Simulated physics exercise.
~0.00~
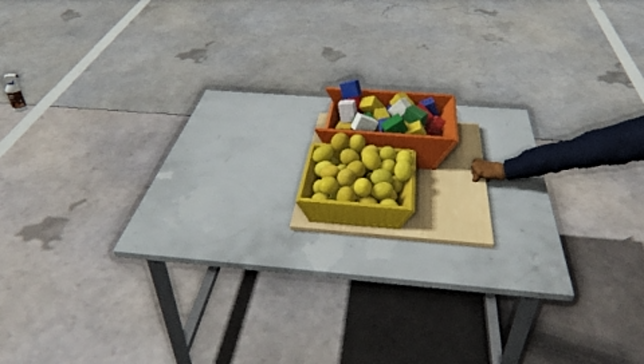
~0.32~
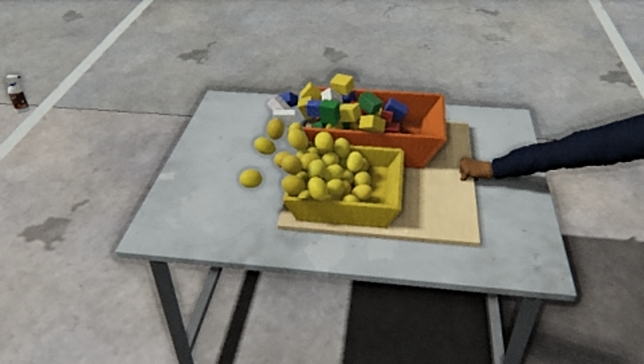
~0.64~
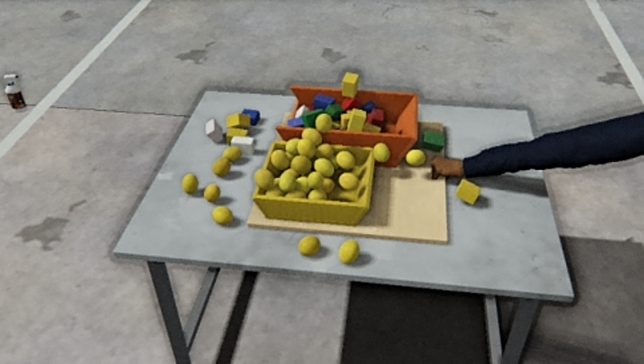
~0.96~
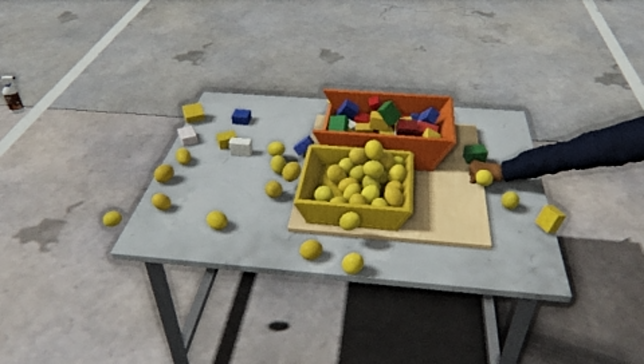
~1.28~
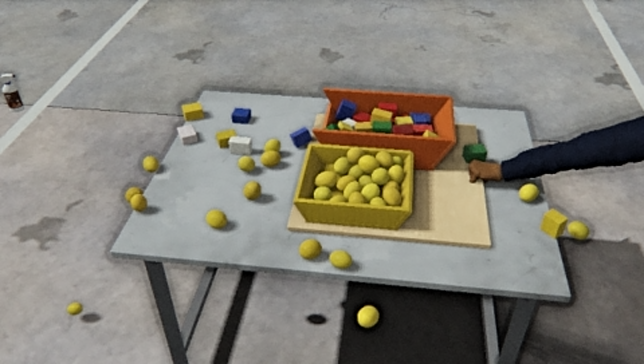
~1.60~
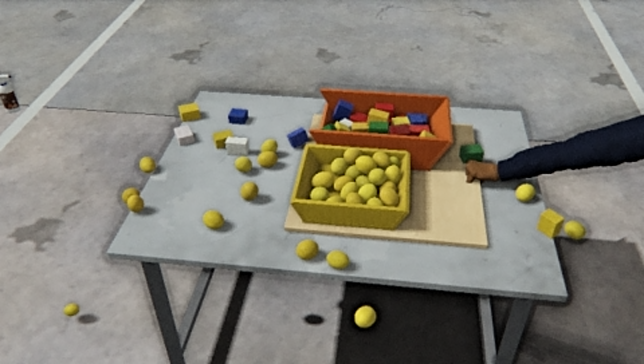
The footage shows a hand shaking a board left and back right on a table, spilling lemons and toy bricks from its yellow and orange containers. Some lemons drop to the floor, while others lie scattered with bricks across the tabletop, and both containers remain well filled.
